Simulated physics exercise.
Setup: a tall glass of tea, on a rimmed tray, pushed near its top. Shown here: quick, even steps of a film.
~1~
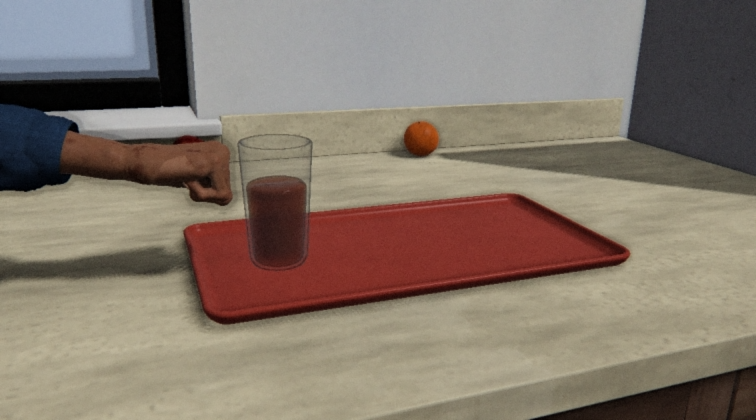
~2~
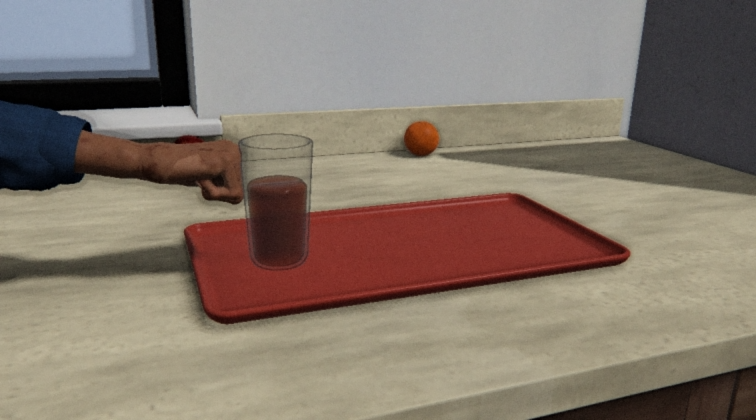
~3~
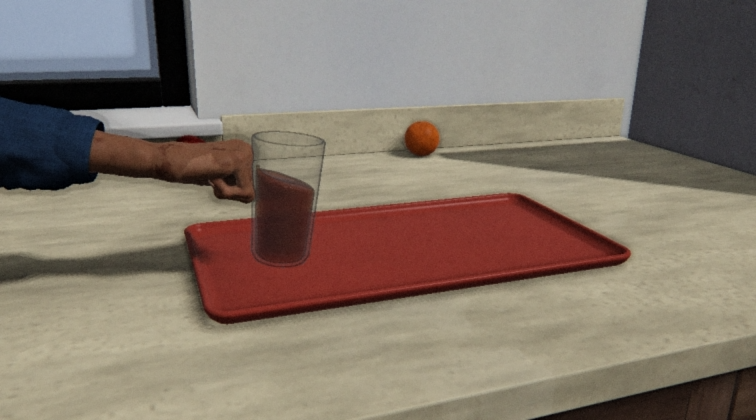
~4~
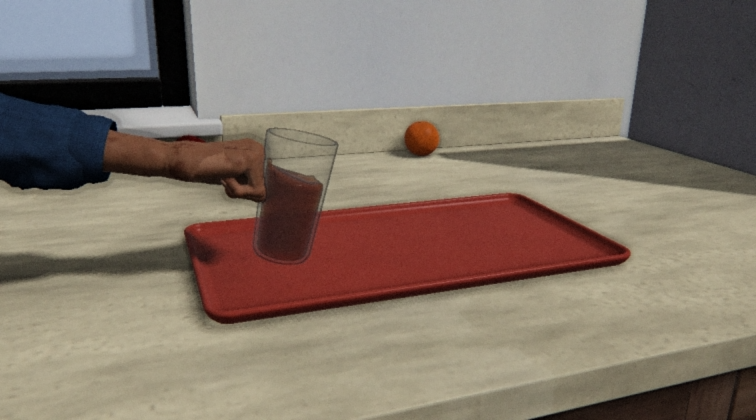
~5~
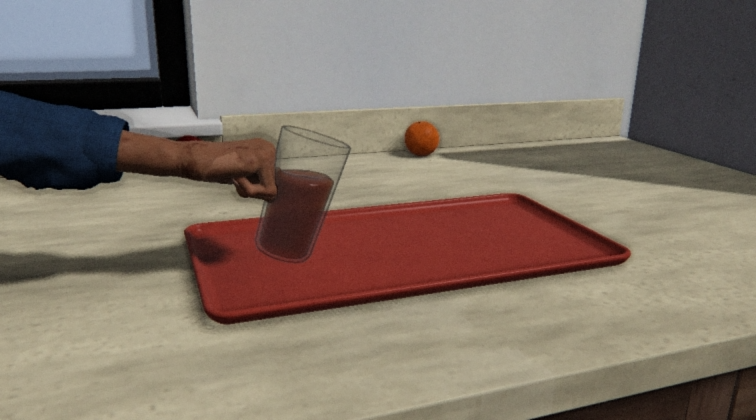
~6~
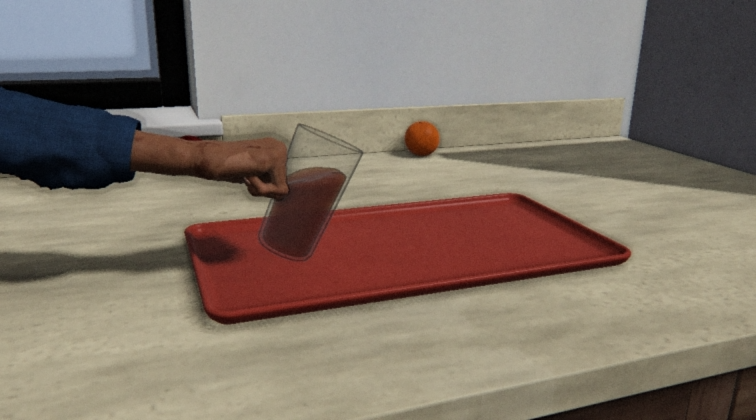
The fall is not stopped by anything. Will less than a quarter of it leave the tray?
No, a quarter or more ends up off the tray.
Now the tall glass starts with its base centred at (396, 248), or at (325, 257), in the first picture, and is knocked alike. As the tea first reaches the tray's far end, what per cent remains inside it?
First 80 per cent, second 60 per cent.
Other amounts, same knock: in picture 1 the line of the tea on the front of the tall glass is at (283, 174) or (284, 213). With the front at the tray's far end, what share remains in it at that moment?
Roughly 55 per cent, and 45 per cent.
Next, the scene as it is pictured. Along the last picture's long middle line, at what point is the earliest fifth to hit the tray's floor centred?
(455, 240).
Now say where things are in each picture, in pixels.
The first frame shows tilt 0°; right rim (309, 142); surface from (246, 185) to (304, 180); the tray's far rim is at (568, 221); the tray is clear ahead.
The second frame shows tilt 0°; right rim (310, 141); surface from (246, 184) to (304, 180).
The third frame shows tilt 6°; right rim (322, 142); surface from (255, 166) to (312, 184).
The fourth frame shows tilt 12°; right rim (334, 144); surface from (266, 159) to (321, 179).
The fifth frame shows tilt 18°; right rim (347, 147); surface from (275, 168) to (332, 175).
The sixth frame shows tilt 25°; right rim (359, 152); surface from (278, 189) to (344, 169).
A moment on, the tall glass is falling and 100 per cent is in the glass, 0 on the tray and 0 above or beyond its rim.
Next, the tall glass lies on its side and 85 per cent is in the glass, 2 on the tray and 13 above or beyond its rim.
Then the tall glass lies on its side and 49 per cent is in the glass, 43 on the tray and 7 above or beyond its rim.
Later the tall glass lies on its side and 26 per cent is in the glass, 41 on the tray and 33 above or beyond its rim.
In the end 60 per cent is held by tray and glass, 40 is off the tray.
